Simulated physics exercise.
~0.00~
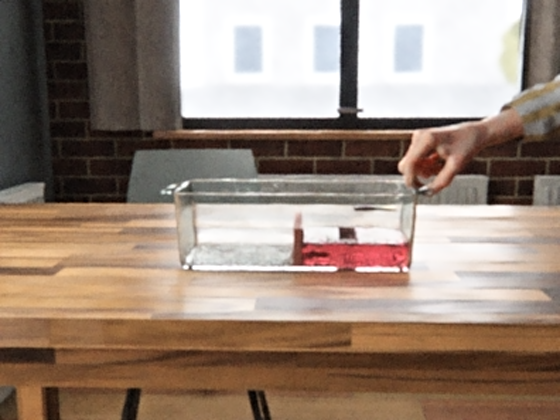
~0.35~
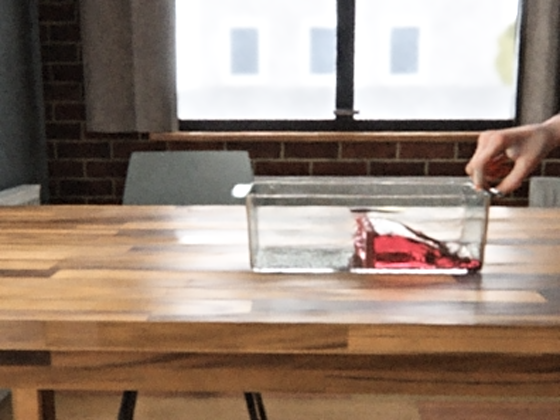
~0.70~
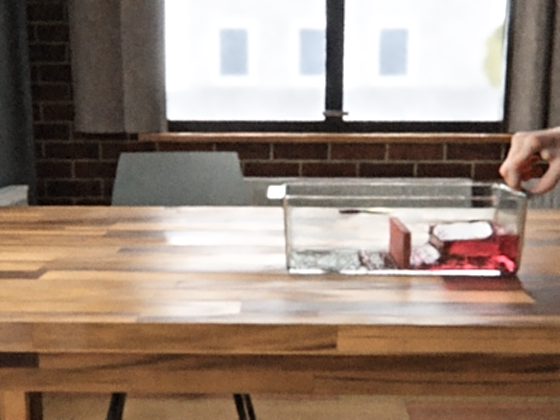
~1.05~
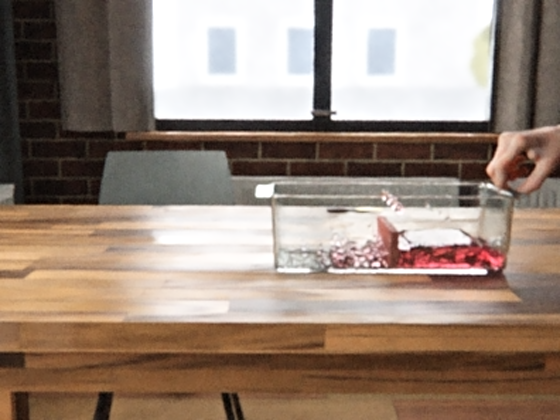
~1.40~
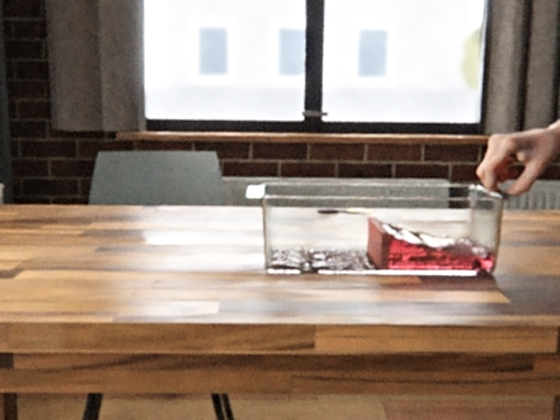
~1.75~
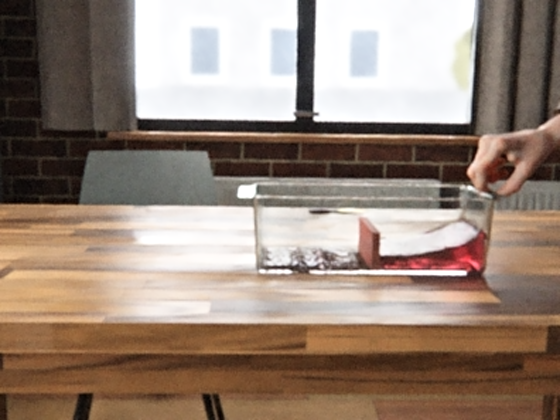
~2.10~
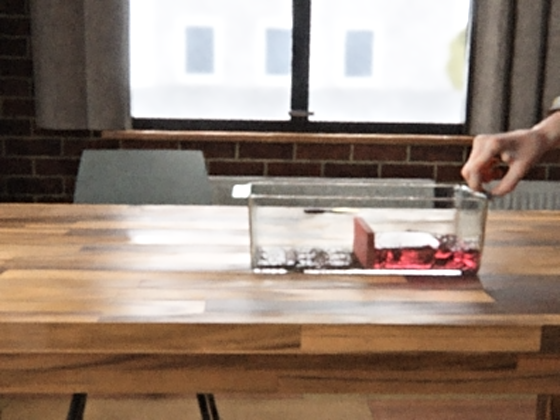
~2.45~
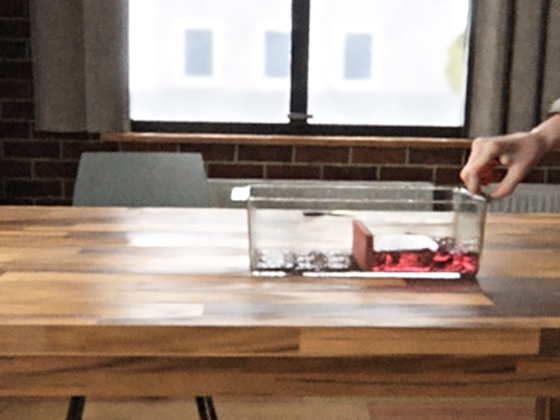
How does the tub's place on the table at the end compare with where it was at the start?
The tub ends up farther to the right along the table than where it began, with the hand still at its right end.
